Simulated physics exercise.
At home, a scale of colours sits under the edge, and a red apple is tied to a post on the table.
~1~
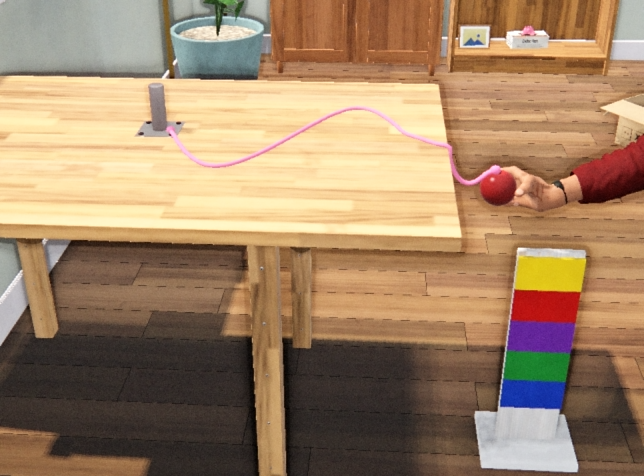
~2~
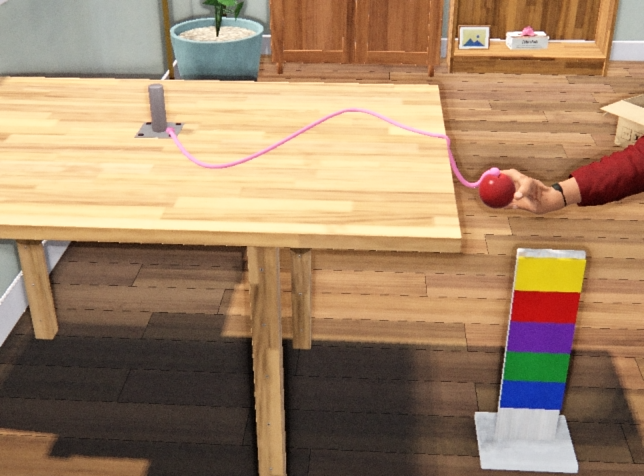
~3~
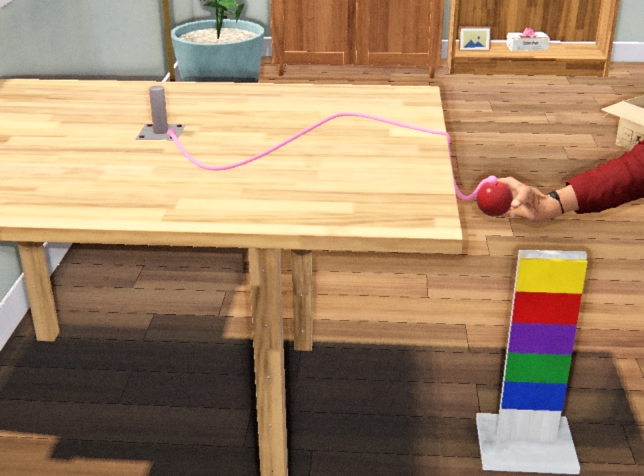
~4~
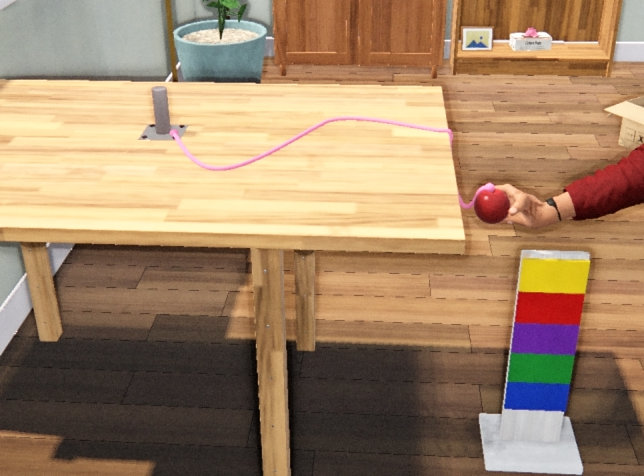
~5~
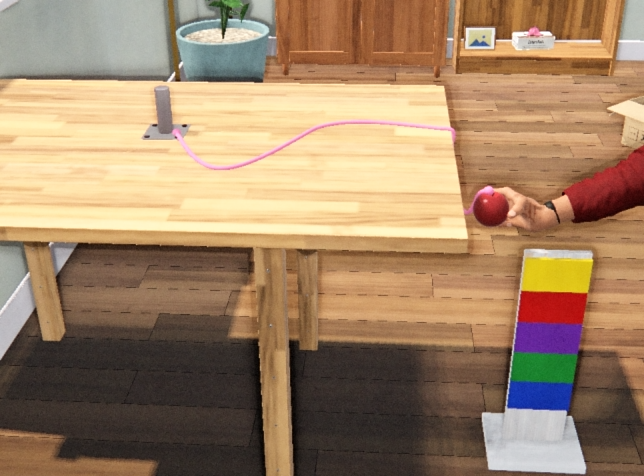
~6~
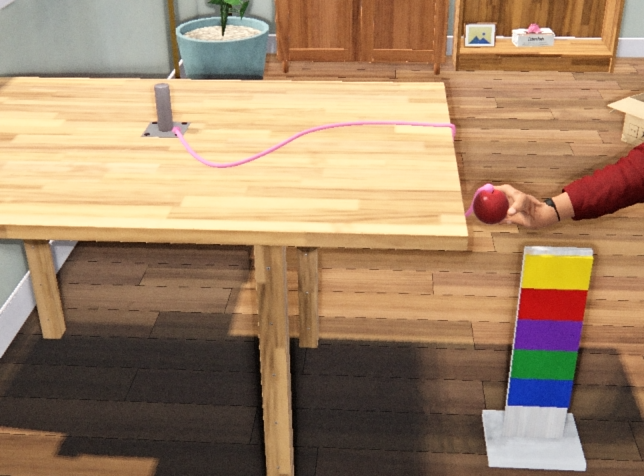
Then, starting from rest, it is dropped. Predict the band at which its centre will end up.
I predict the blue band.
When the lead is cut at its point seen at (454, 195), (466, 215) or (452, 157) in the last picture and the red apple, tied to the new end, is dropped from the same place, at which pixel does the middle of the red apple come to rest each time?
Case by case: (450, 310), (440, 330) and (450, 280).
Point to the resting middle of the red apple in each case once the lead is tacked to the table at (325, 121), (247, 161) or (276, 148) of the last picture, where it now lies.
(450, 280); (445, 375); (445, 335).
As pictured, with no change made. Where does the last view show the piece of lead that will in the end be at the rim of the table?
That spot lies near (357, 124).
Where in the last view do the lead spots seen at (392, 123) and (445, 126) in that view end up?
Point one to (453, 191), point two to (448, 238).
A little later, apple near (415, 366); level with green.
Next, apple near (457, 387); level with blue.
When it is over, apple near (432, 385); level with blue. Its middle rests at the blue band.
